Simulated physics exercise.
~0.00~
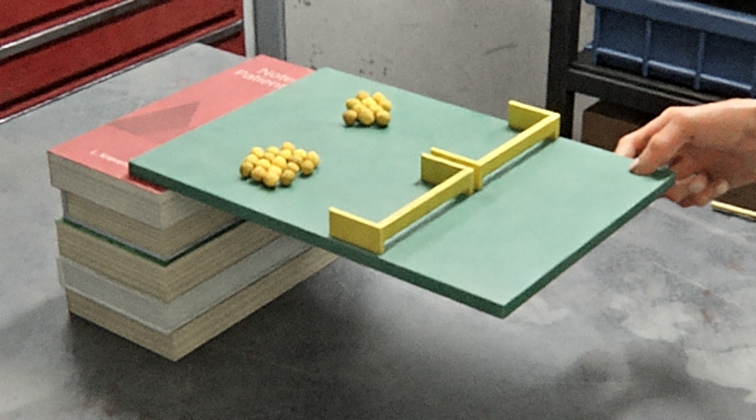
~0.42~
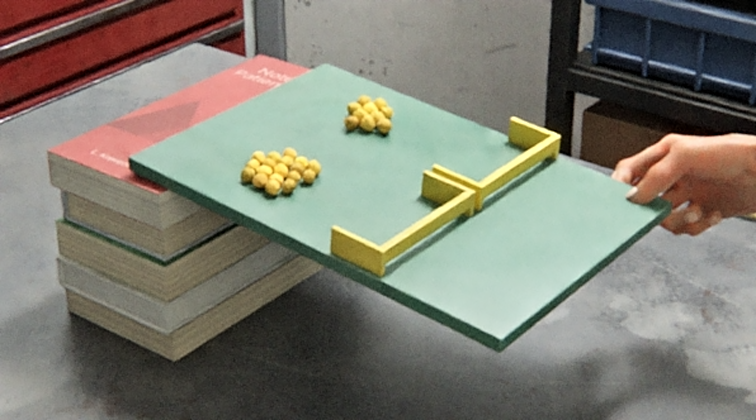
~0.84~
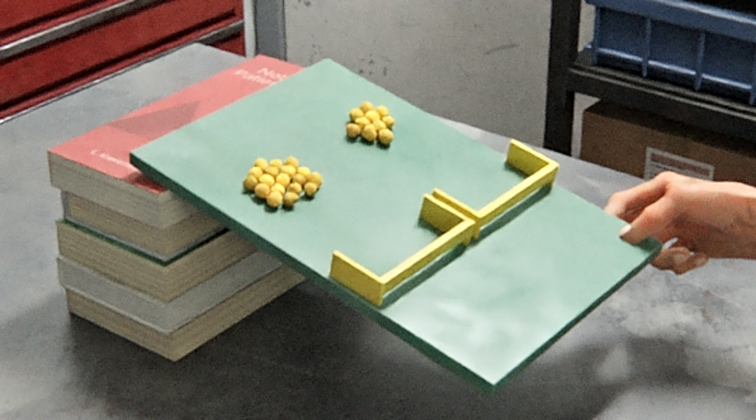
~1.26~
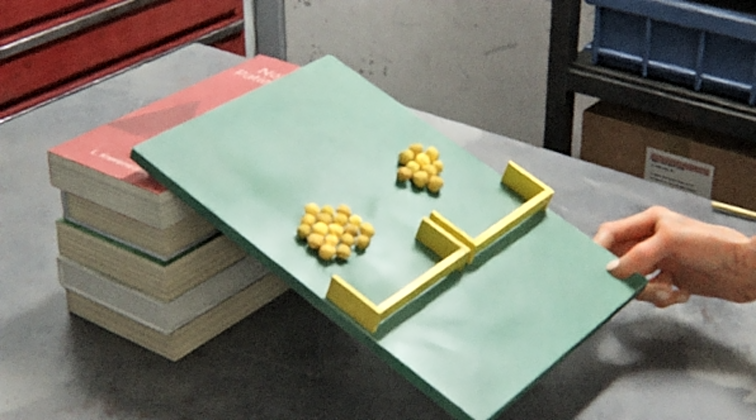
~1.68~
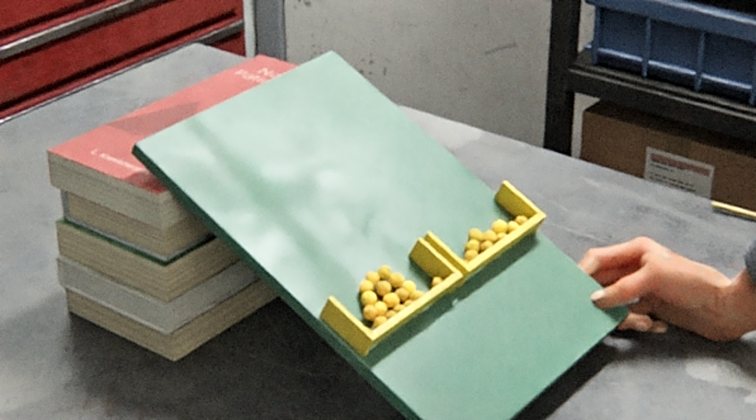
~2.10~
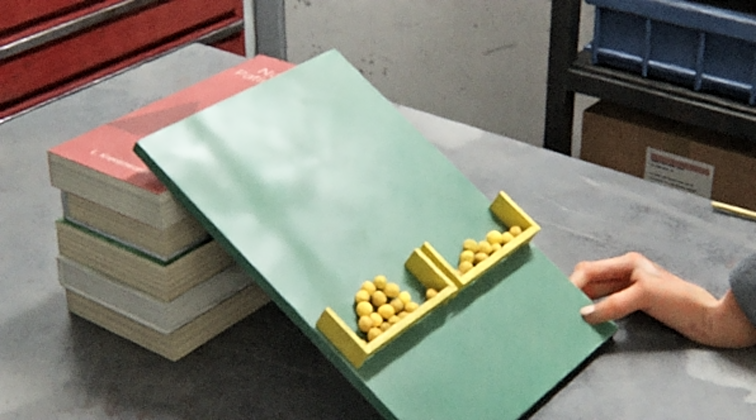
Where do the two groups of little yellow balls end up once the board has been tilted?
Both the nearer group and the farther group end up behind the yellow gate, each gathered in its own section.
A green board leaning on a stack of books was tilted steeper as a hand lowered its right end, and two clusters of small yellow balls stayed put at first, then rolled down and ended up gathered behind the yellow barriers.
